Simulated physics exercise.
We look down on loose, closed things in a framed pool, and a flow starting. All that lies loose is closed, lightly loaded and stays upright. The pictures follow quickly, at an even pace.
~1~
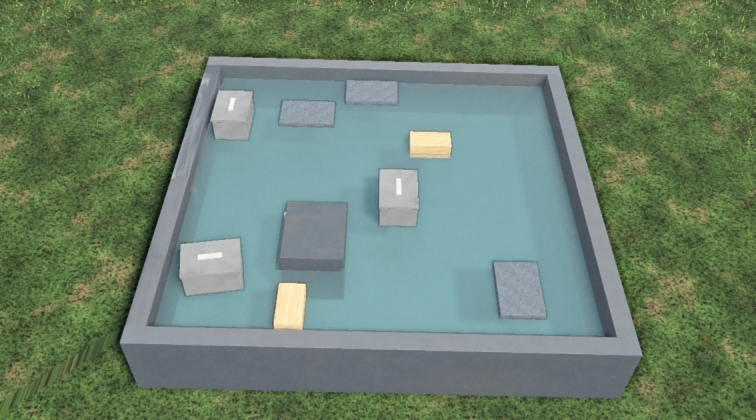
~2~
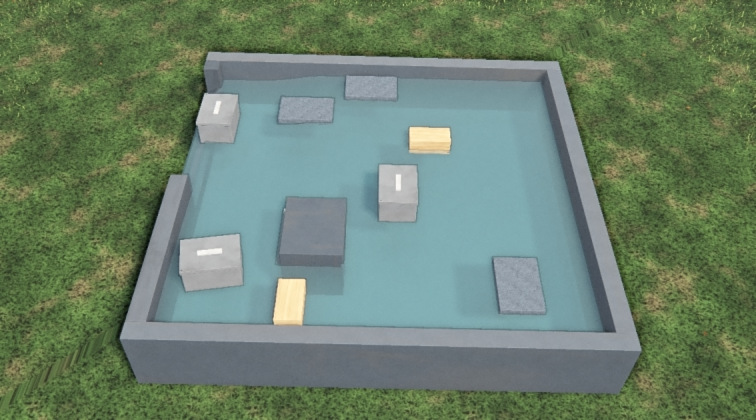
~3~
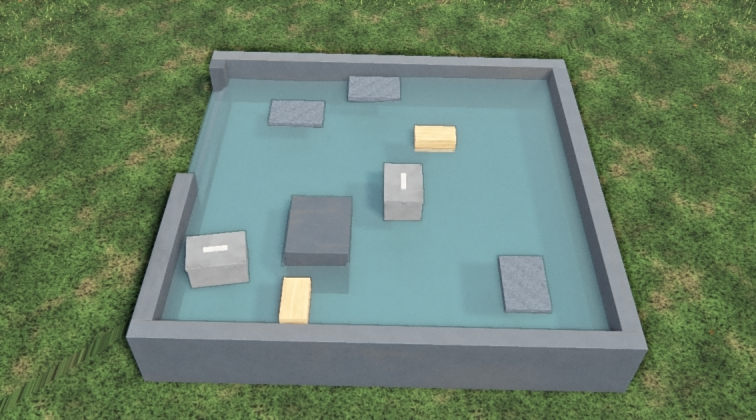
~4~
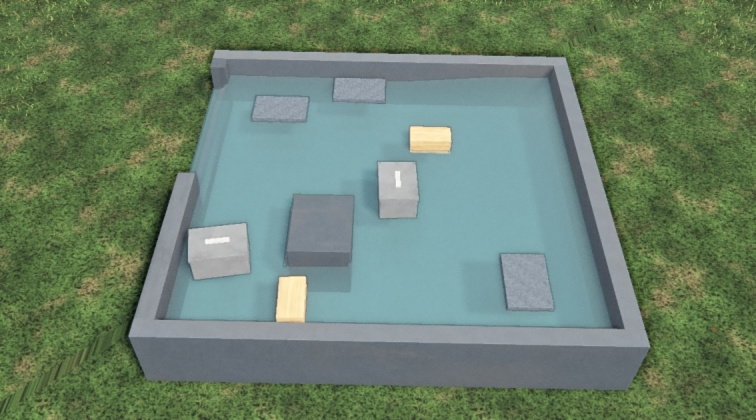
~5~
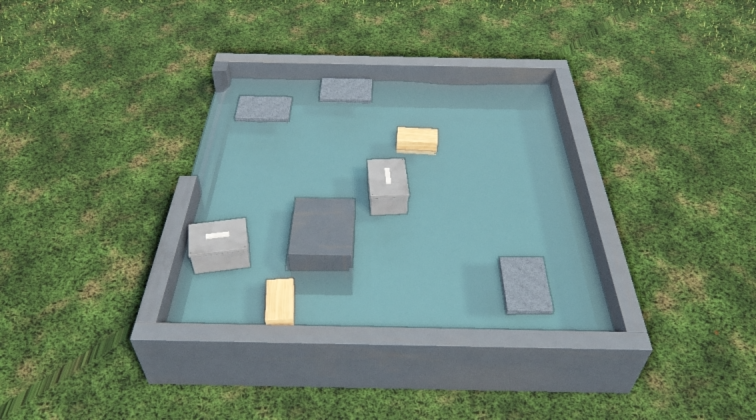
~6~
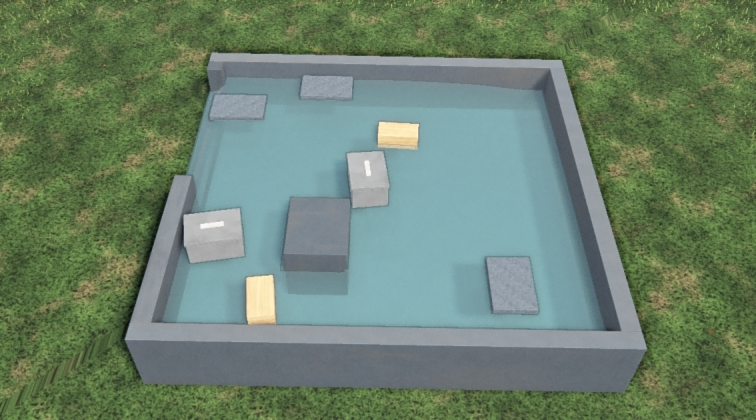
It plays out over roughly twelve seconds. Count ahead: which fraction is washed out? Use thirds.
That comes to two thirds or above.
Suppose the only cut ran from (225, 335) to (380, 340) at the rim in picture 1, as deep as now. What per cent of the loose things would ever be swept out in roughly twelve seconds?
Roughly 50 per cent.
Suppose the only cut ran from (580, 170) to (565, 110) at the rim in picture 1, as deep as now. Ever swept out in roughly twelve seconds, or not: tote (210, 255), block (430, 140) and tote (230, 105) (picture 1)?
In turn: Kept in, through, inside.
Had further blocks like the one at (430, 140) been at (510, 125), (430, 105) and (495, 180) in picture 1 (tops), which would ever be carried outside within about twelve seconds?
One after the other: Left behind, washed out, still in.
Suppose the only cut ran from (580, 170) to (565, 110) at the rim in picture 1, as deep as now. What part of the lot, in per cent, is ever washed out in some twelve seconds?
Some 10 per cent.
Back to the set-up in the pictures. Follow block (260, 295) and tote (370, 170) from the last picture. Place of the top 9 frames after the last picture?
Close to (224, 243) and (271, 158).
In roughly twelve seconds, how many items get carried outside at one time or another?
That makes 7.
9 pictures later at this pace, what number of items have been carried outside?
2 of them.
A moment on, 2 of 8 are out; 6 afloat.
Next, 2 of 8 are out; 6 afloat.
Later, 4 of 8 are out; 4 afloat.
In the end, 7 of 8 are out; 1 afloat.
